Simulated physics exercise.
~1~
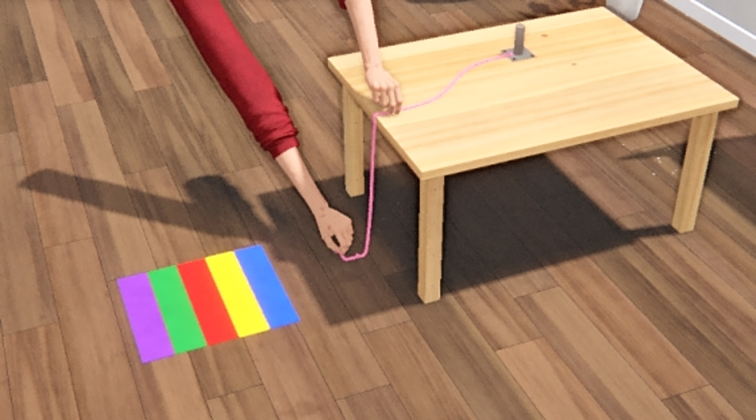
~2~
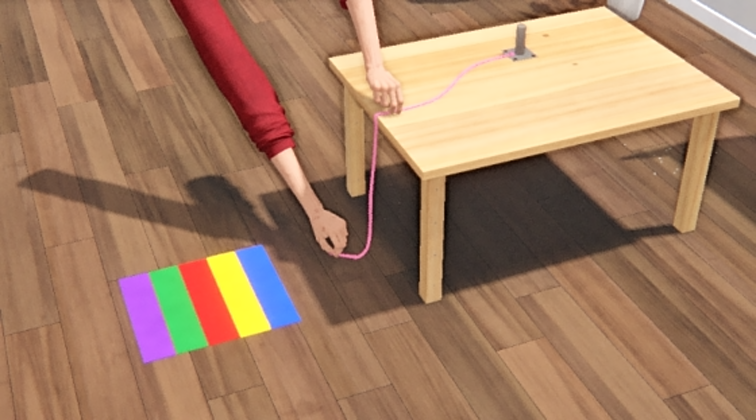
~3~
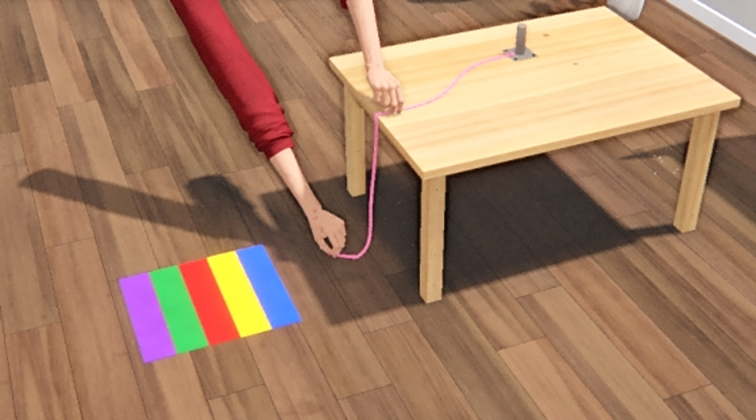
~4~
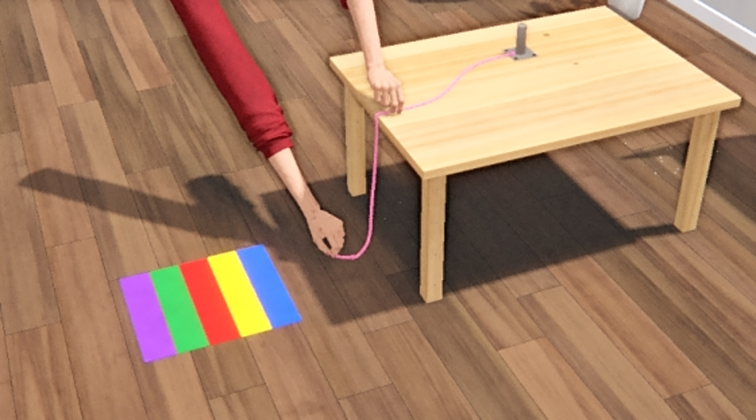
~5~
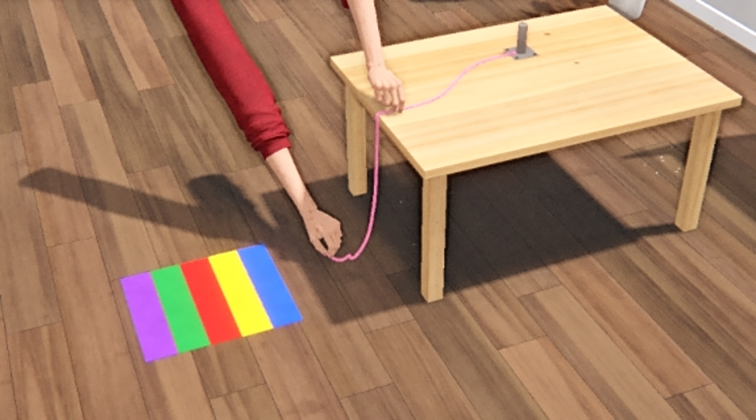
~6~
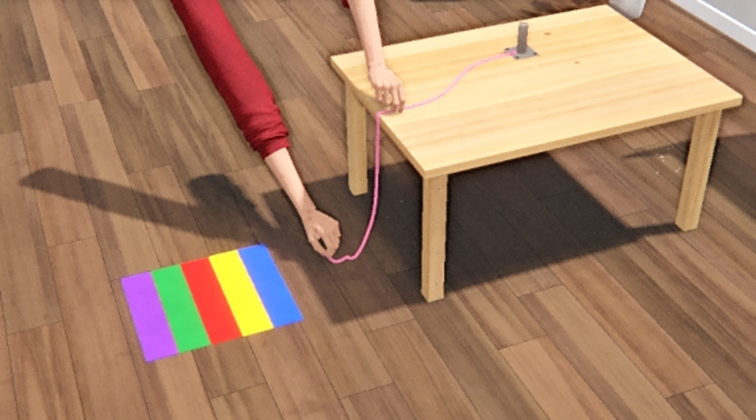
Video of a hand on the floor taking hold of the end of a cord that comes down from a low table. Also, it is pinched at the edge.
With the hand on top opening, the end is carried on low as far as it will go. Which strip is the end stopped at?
Stopped at yellow.
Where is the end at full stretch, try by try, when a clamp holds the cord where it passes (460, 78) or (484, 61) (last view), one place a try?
(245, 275), then (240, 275).
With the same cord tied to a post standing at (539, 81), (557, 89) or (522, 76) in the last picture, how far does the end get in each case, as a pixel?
About (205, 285), (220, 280) and (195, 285).
Early on, end near (298, 262); short of the strips.
Midway, end near (262, 271); over blue.
At the end of the slack, end near (240, 277); over yellow. The end stops over the yellow strip.
